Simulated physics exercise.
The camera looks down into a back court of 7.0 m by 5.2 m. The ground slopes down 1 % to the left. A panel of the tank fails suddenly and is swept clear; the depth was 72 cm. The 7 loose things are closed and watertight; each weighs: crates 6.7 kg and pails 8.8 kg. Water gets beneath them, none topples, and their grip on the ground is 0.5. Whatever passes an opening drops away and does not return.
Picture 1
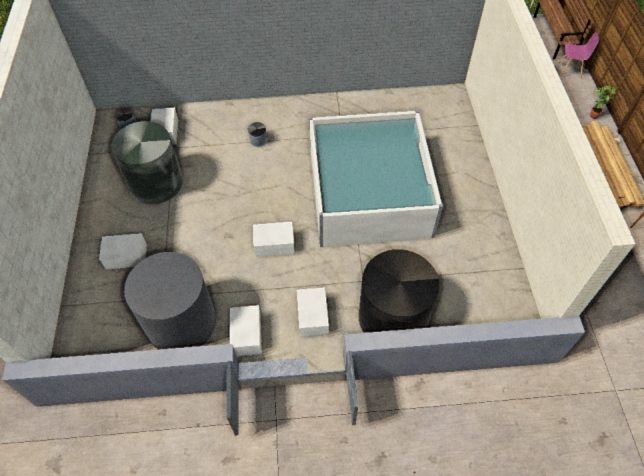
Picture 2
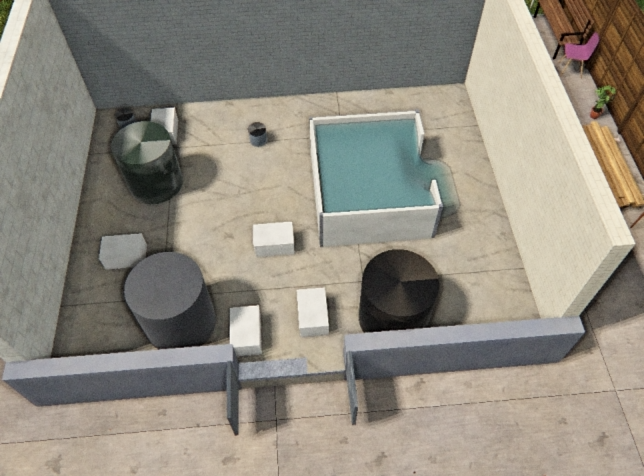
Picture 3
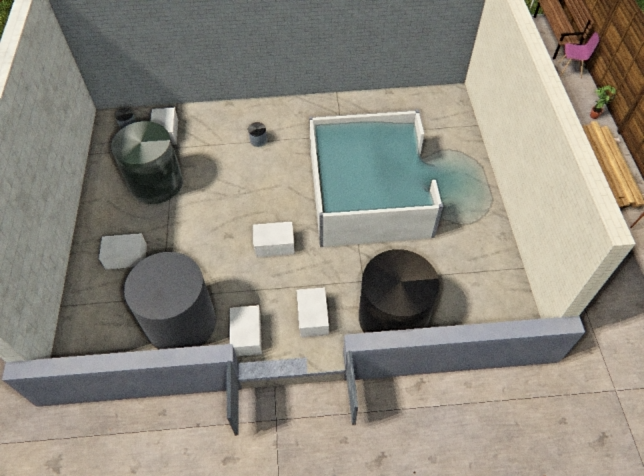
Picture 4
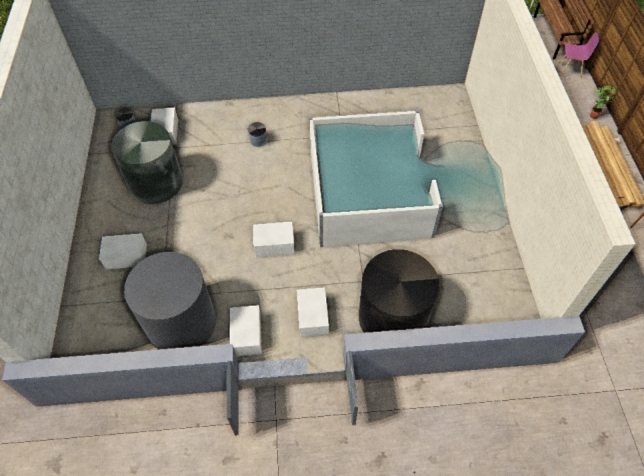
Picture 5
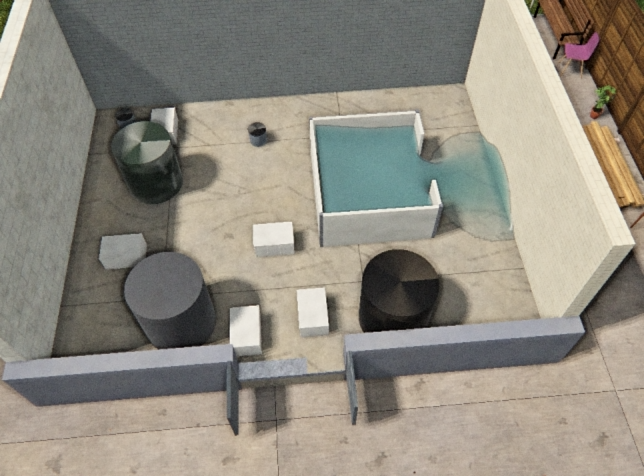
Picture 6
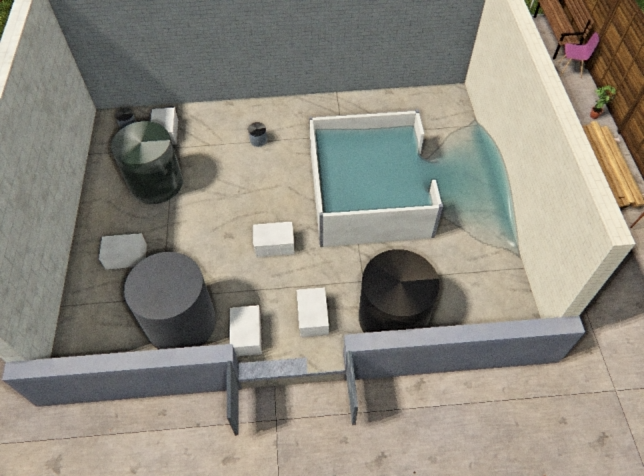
In a walled court, a tank's right side opens and water spreads to the right wall.
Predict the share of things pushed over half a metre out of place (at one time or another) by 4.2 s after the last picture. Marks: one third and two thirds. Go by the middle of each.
It is not even a third.
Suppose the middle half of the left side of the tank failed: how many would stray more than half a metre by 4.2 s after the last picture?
Then 5.
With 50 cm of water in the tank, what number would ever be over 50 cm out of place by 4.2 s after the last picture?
Then 0.
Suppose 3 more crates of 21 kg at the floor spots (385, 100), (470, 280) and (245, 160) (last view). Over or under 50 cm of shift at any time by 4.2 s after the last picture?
In turn: More, more, short of it.
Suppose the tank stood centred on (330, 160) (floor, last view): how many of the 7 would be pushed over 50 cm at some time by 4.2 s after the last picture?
Then 2.
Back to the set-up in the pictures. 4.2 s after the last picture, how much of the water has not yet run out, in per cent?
Some 100 per cent remains.
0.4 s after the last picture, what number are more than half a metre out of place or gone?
By then 0.
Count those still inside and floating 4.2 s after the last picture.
At that moment 1.
Then, 0.4 s after the last picture 0 of 7 are over 50 cm from their spots; 0 afloat.
Then, 1.5 s after the last picture 0 of 7 are over 50 cm from their spots; 0 afloat.
Then, 2.8 s after the last picture 0 of 7 are over 50 cm from their spots; 0 afloat.
Then, 4.2 s after the last picture 2 of 7 are over 50 cm from their spots, and 2 have been at some point; 1 afloat.
